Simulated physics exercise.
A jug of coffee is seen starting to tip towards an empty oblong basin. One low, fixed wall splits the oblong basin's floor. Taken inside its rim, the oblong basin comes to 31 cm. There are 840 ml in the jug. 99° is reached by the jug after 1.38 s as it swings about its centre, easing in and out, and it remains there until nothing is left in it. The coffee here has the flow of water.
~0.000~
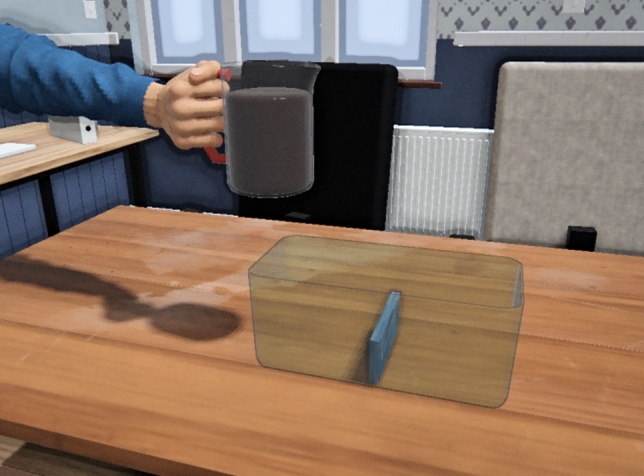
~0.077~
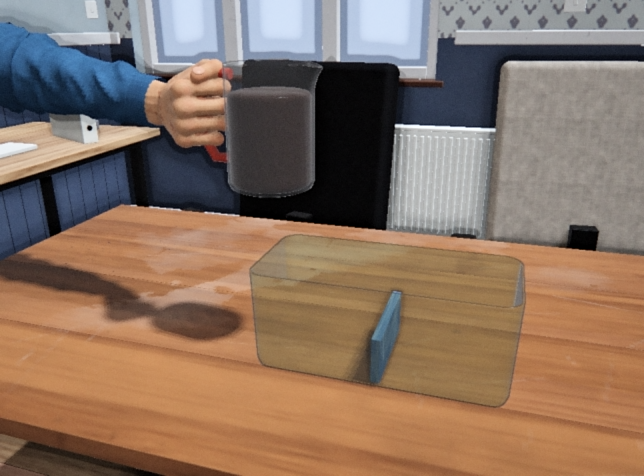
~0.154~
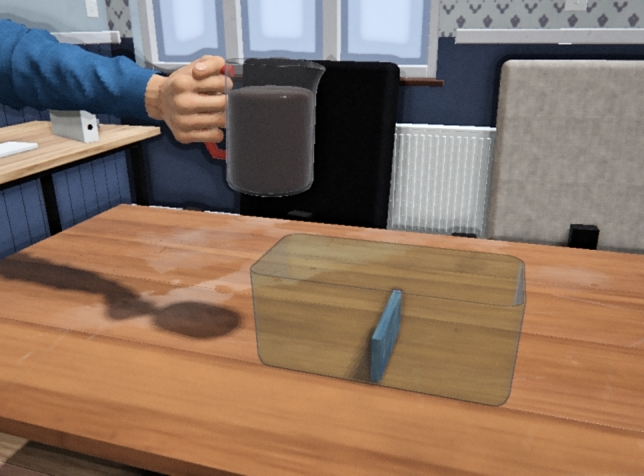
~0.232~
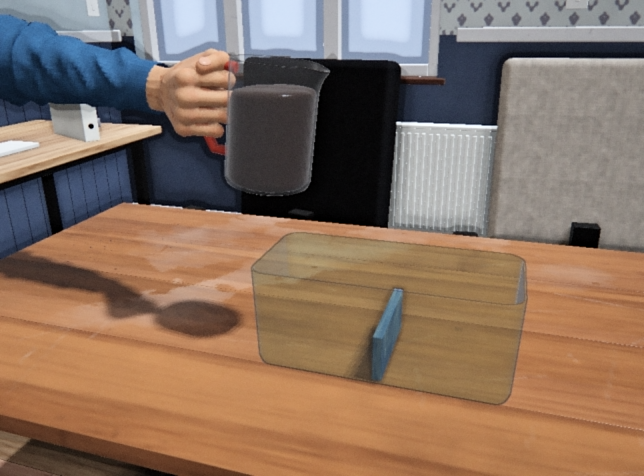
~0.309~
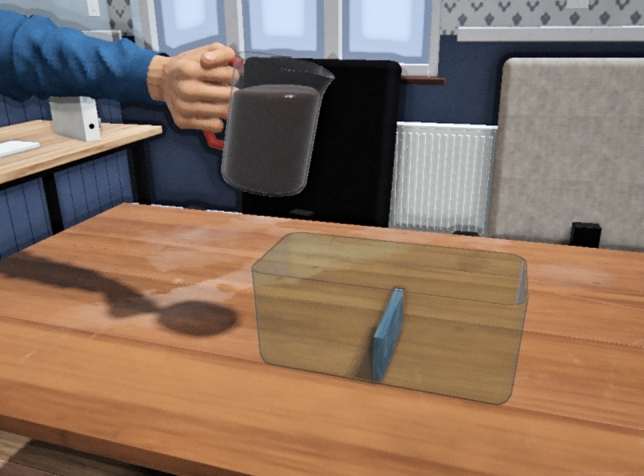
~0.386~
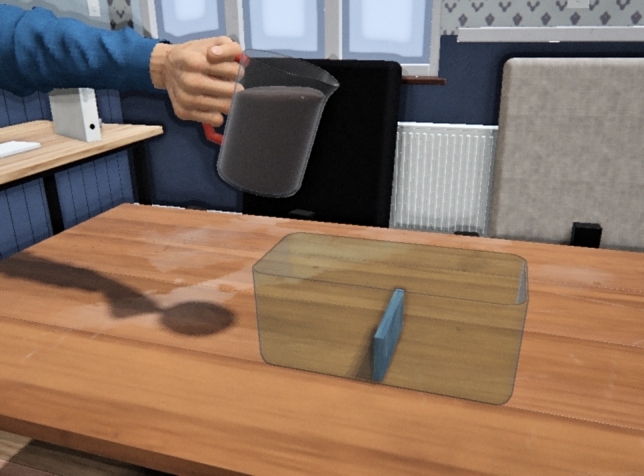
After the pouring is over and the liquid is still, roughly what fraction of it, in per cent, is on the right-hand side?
Roughly 83 out of 100 parts.
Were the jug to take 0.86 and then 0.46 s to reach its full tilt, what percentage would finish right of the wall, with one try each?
About 85 %, then about 80 %.
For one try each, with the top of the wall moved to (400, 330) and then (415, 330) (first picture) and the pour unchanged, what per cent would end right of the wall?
60 in a hundred, followed by 20 in a hundred.
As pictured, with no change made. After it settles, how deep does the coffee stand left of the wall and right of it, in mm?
Left roughly 8 mm; right roughly 36 mm.
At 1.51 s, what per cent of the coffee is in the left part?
Roughly 7 in a hundred.
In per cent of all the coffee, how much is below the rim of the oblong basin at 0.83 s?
Close to 1 in a hundred.
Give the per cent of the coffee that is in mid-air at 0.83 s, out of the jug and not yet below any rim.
Near 10 per cent at that time.
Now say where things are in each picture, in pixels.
In the first picture, it leans 0°; its right rim is at (319, 66); the coffee meets the walls at (231, 92) and (309, 94); the oblong basin's rim runs from (267, 254) to (522, 284); the wall's top is at (386, 316).
In the second picture, it leans 1°; its right rim is at (321, 66); the coffee meets the walls at (234, 91) and (311, 94).
In the third picture, it leans 3°; its right rim is at (324, 68); the coffee meets the walls at (235, 90) and (312, 93).
In the fourth picture, it leans 7°; its right rim is at (328, 71); the coffee meets the walls at (238, 88) and (316, 92).
In the fifth picture, it leans 12°; its right rim is at (333, 77); the coffee meets the walls at (239, 91) and (320, 92).
In the sixth picture, it leans 18°; its right rim is at (338, 85); the coffee meets the walls at (239, 102) and (325, 94).
After 0.83 s the tilt is 65° and 90 per cent is still to pour, 0 is left of the wall and 1 right of it.
After 1.16 s the tilt is 93° and 45 per cent is still to pour, 1 is left of the wall and 32 right of it.
After 1.51 s the tilt is 99° and 10 per cent is still to pour, 7 is left of the wall and 75 right of it.
After 1.88 s the tilt is 99° and 1 per cent is still to pour, 15 is left of the wall and 83 right of it.
In the end 17 per cent lies left of the wall, 83 right of it and 1 outside.
